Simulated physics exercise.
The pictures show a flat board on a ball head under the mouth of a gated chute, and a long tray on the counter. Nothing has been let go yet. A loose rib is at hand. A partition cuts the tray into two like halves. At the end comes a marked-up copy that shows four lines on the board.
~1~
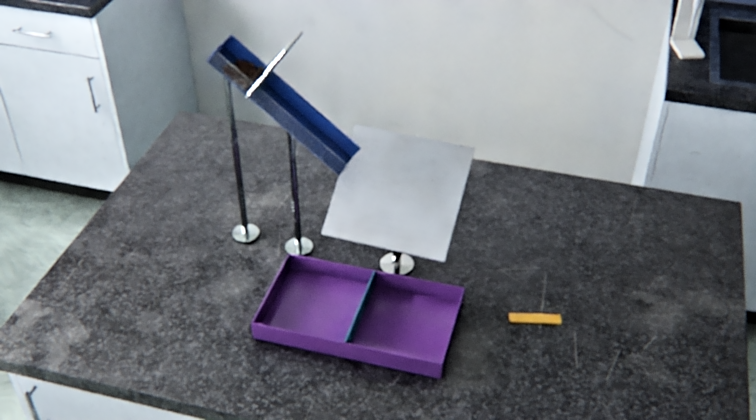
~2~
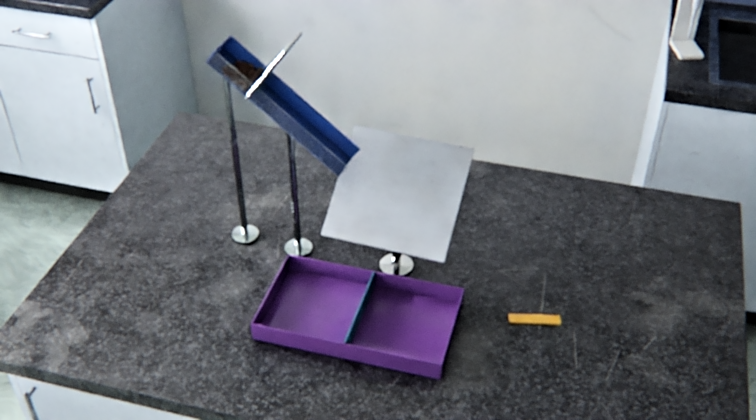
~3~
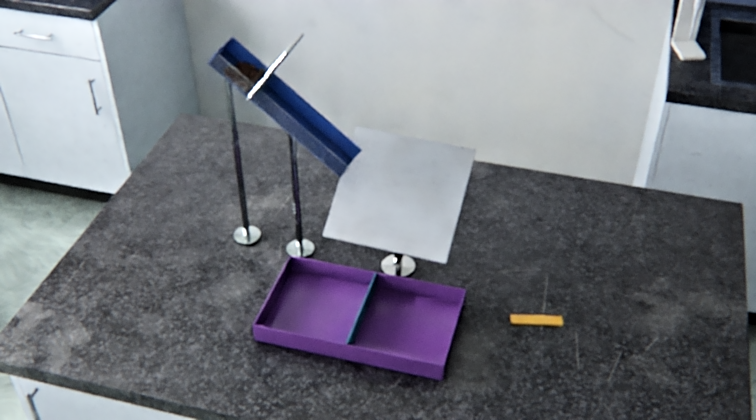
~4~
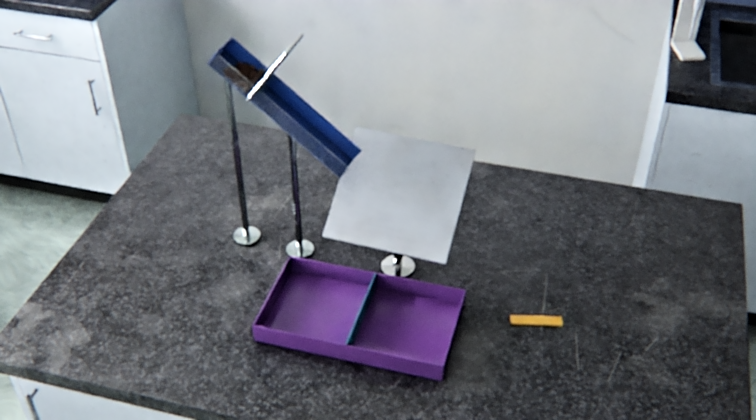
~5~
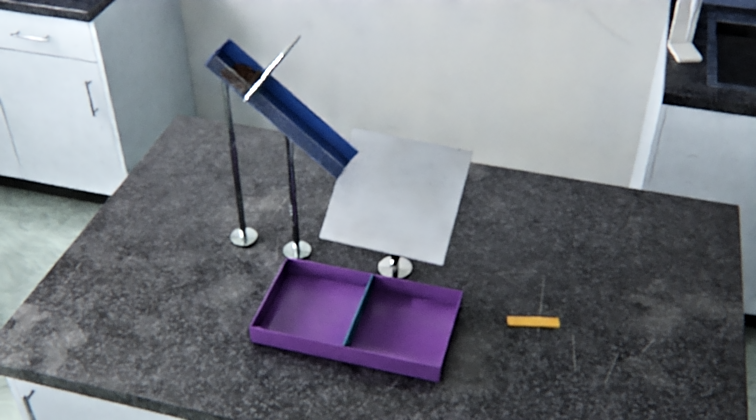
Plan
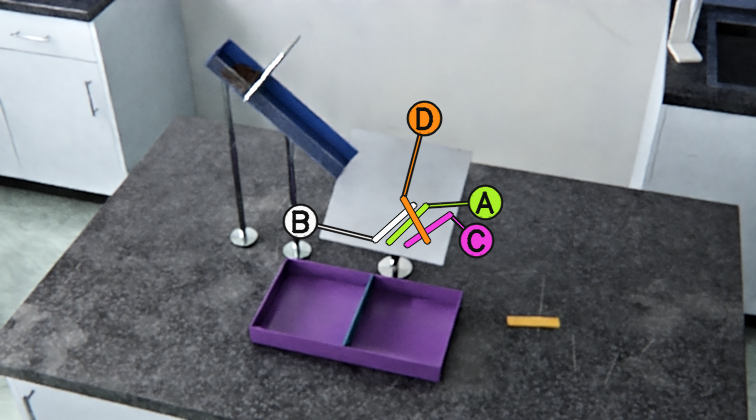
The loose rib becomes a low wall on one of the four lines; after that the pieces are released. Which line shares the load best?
It is A.
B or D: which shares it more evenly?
B it is.
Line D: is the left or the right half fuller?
Right.
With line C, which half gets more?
The right half.
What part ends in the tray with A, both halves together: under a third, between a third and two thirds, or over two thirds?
Line A gives over two thirds.
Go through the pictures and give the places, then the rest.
The first picture shows load behind the gate (252, 74), allspice berries; lip of the chute (346, 167), sloping fairly steeply.
The second picture shows middle of the board (398, 191), tilted fairly steeply; middle of its low edge (381, 248); of its high edge (413, 136).
The third picture shows front corners of the tray (253, 325) and (443, 365); front end of its middle wall (346, 344).
The fourth picture shows middle of the load (252, 76); lip (346, 169).
The fifth picture shows middle of the load (250, 77); lip (344, 170).
On the marked copy, line A from (426, 206) to (389, 242); line B from (413, 205) to (375, 239); line C from (450, 214) to (407, 244); line D from (403, 198) to (427, 241).
If A is chosen, of what is caught, roughly half in the left half, roughly half in the right.
If B is chosen, of what is caught, the larger part in the left half, about a tenth in the right.
If C is chosen, of what is caught, just a few in the left half, almost all in the right.
If D is chosen, of what is caught, just a few in the left half, almost all in the right.
